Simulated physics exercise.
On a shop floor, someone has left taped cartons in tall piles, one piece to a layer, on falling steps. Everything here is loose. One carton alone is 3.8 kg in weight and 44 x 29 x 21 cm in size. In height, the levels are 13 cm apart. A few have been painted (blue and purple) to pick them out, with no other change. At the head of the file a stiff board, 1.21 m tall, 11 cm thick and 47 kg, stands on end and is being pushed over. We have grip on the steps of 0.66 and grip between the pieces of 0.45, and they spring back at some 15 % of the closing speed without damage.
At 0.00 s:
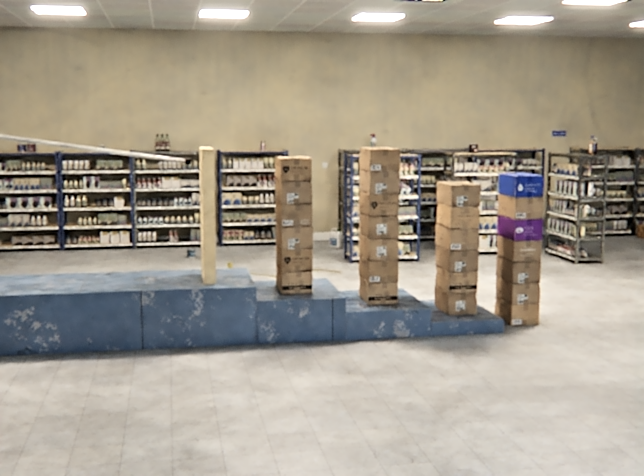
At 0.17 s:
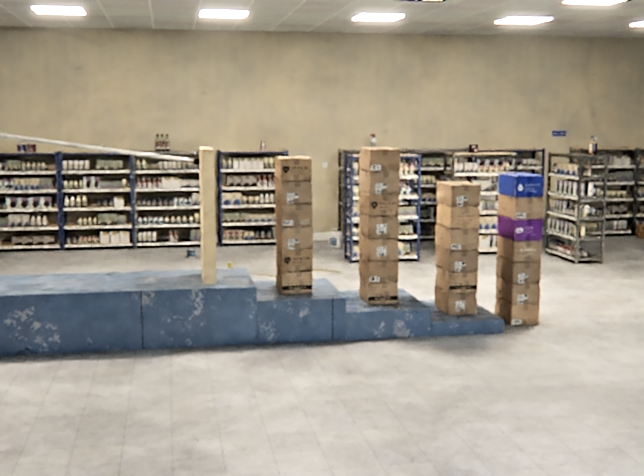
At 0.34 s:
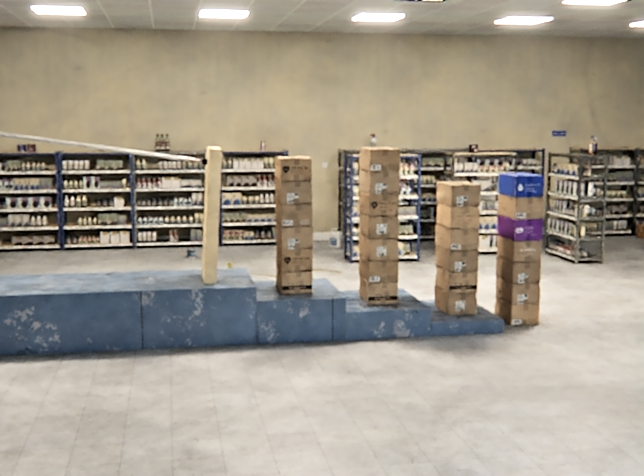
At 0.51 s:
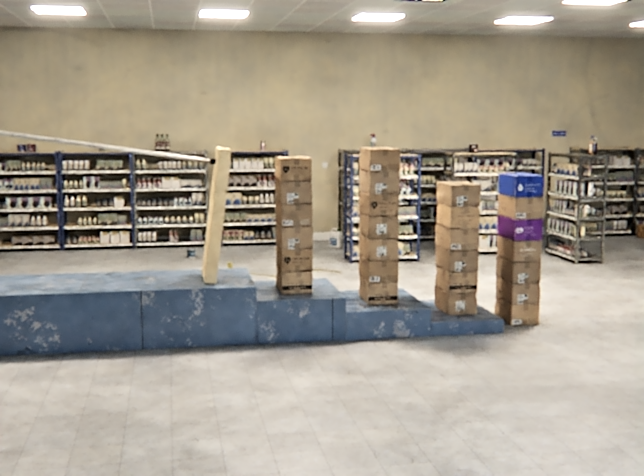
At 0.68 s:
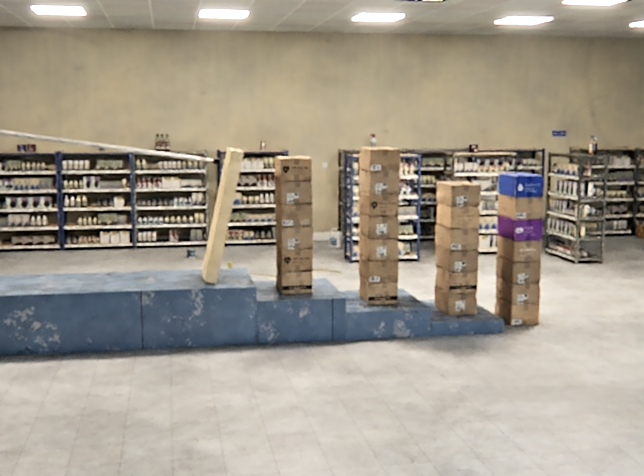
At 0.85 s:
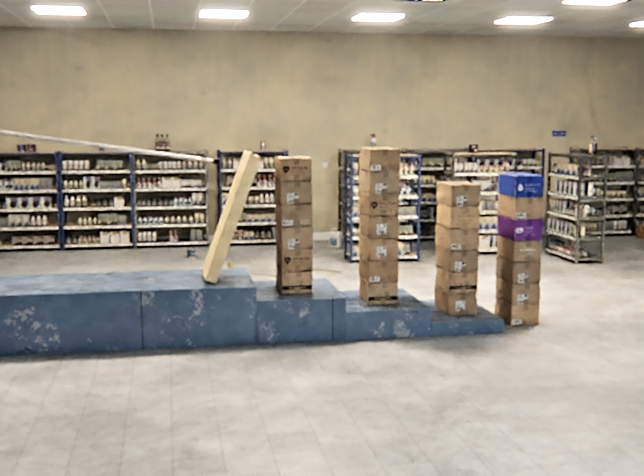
At the start, a pale board stands upright on blue, stepped blocks beside four tall piles of cartons, the rightmost topped with blue and purple ones. A thin pole from the left meets the board's upper end and pushes it rightward, then halts while the board leans farther and the piles stay still.
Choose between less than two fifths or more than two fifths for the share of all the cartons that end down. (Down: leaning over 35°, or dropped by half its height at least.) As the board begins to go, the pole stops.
I would say upwards of two fifths of them.
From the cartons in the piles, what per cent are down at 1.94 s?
By then, 25 per cent.
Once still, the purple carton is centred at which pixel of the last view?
Roughly (630, 298).
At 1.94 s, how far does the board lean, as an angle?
At that moment it leans around 75° from upright.
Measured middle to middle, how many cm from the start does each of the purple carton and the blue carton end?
Purple ends up 140 cm away; blue ends up 210 cm away.
After 1.94 s, board 76° from upright; 6 of the 26 cartons down.
After 2.88 s, board 78° from upright; 25 of the 26 cartons down; purple carton 53° from how it stood, 31 cm lower; blue carton 53° from how it stood, 52 cm lower.
In the end (4.5 s), board 78° from upright; 25 of the 26 cartons down; purple carton on its side; blue carton on its side. That is 96 per cent. From the last view, middles, purple carton near (630, 298).
